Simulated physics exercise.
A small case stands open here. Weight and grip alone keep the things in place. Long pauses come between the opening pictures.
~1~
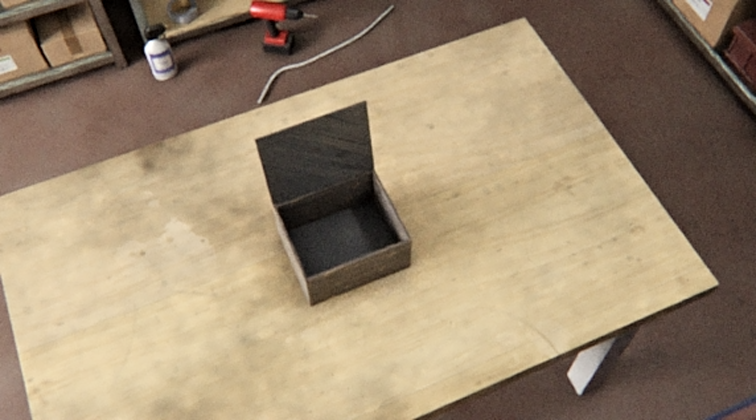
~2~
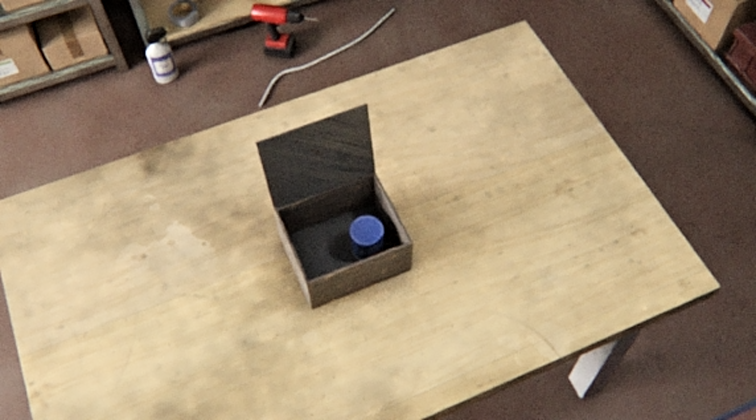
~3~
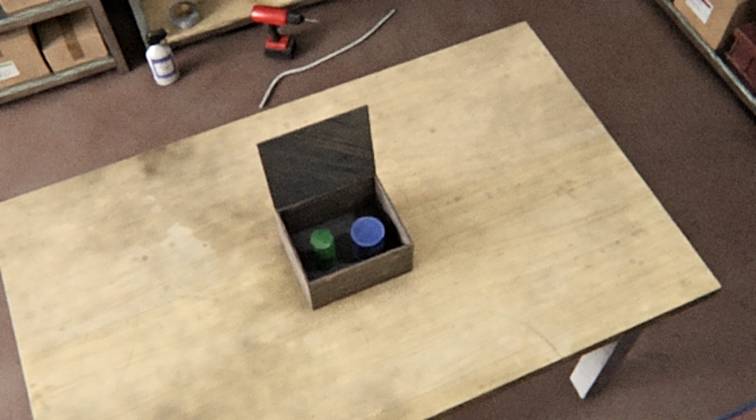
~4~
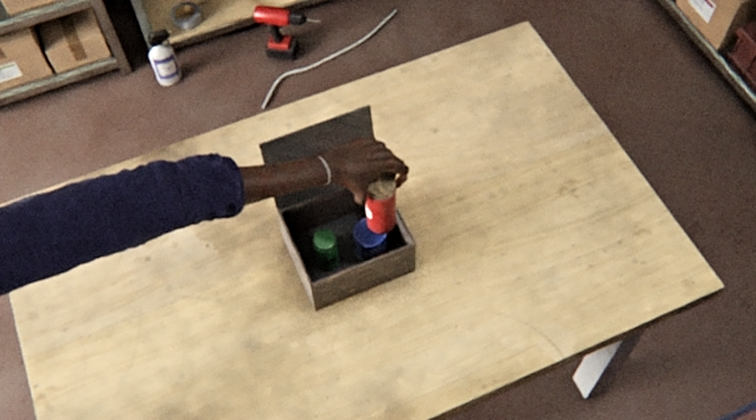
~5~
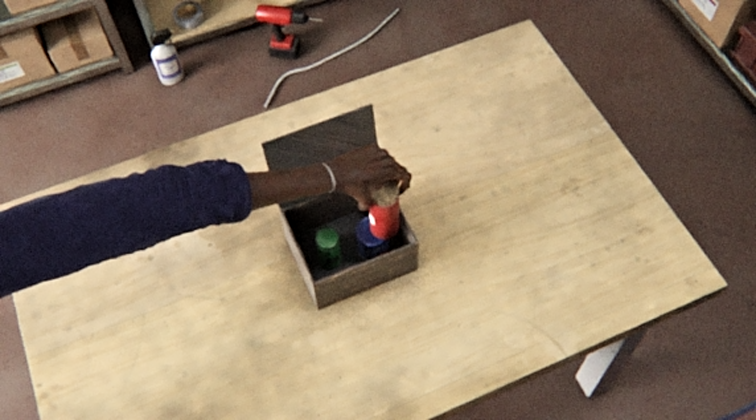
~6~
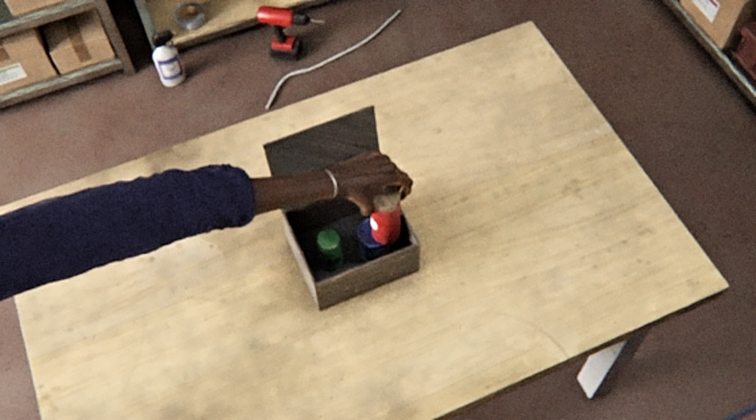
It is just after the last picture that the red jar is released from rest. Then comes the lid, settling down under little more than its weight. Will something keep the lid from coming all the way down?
Yes, it stays propped open.
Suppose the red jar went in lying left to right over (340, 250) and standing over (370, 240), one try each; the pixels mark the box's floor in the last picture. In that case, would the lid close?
Lid: First try closed, second try open.
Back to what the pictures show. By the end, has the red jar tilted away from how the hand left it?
Well, it stays just as set.
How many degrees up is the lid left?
The answer is about 50 degrees.
Then, 1.10 s on from there, lid starting down.
Then, 1.50 s on from there, lid 66° above the rim.
Then, 1.70 s on from there, lid 51° above the rim.
Then, 4.00 s on from there, red jar resting near (386, 215).
In the end, lid 51° above the rim; all 3 unmoved. At the end, from the last picture's camera, red jar near (386, 215).
